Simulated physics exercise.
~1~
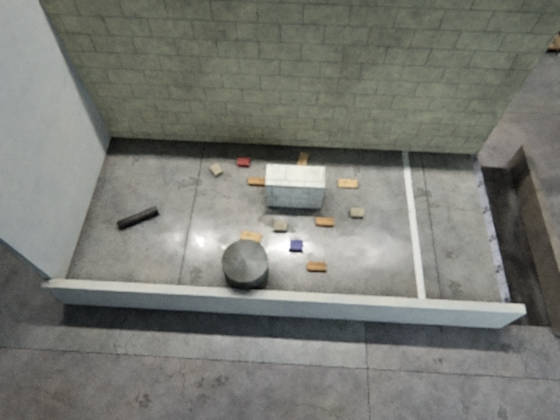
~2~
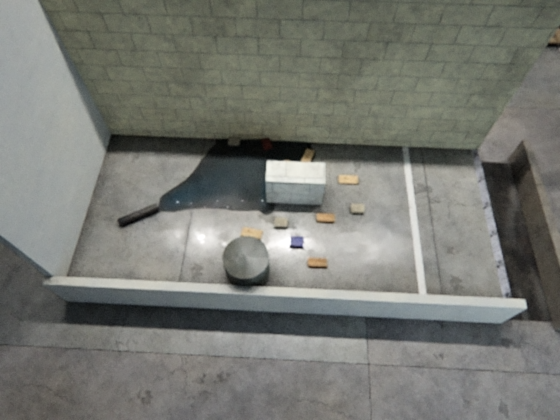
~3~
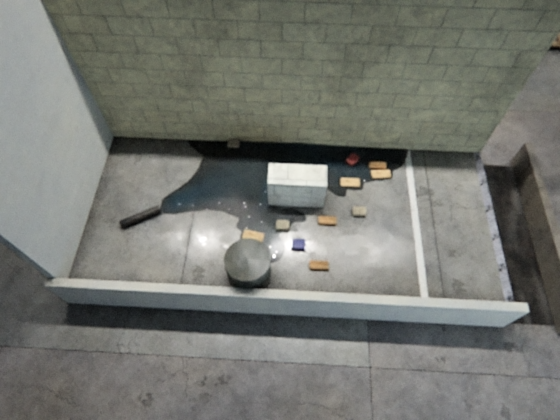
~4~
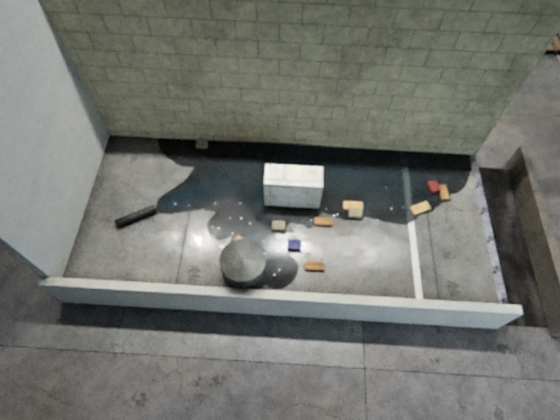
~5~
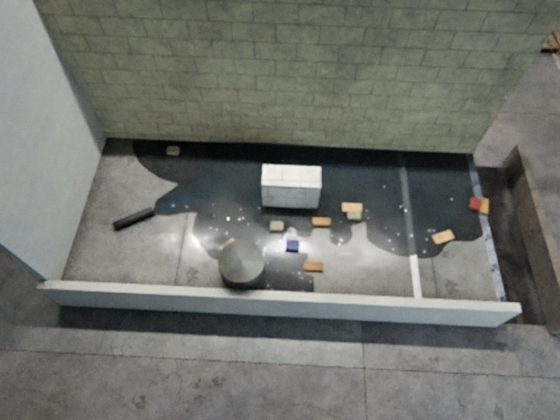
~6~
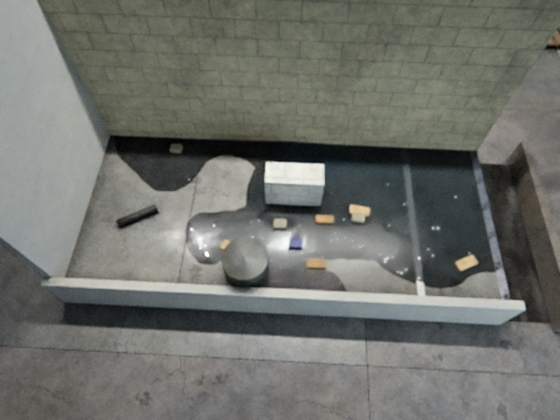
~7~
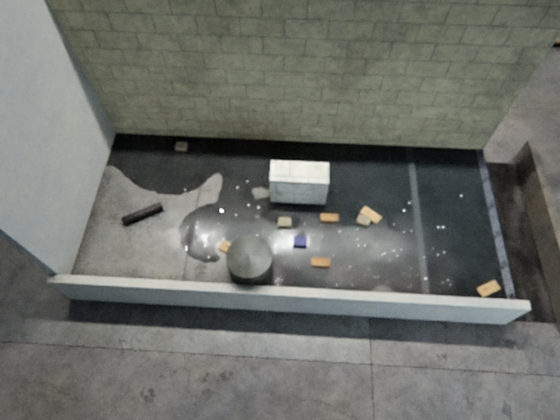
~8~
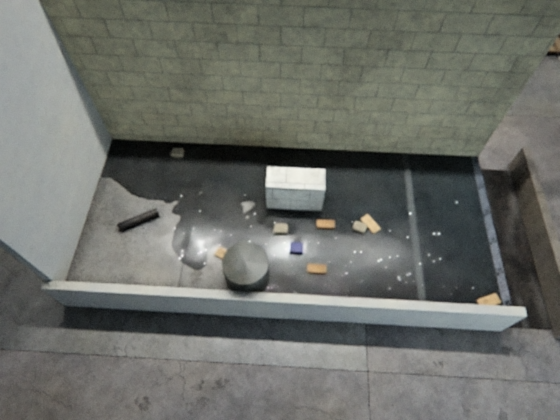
On a walled concrete floor, dark water spreads from the left along the back wall and around a pale block, carrying a red piece and some tan ones rightward past the painted stripe; the red piece disappears at the right, while the blue one stays near the centre.
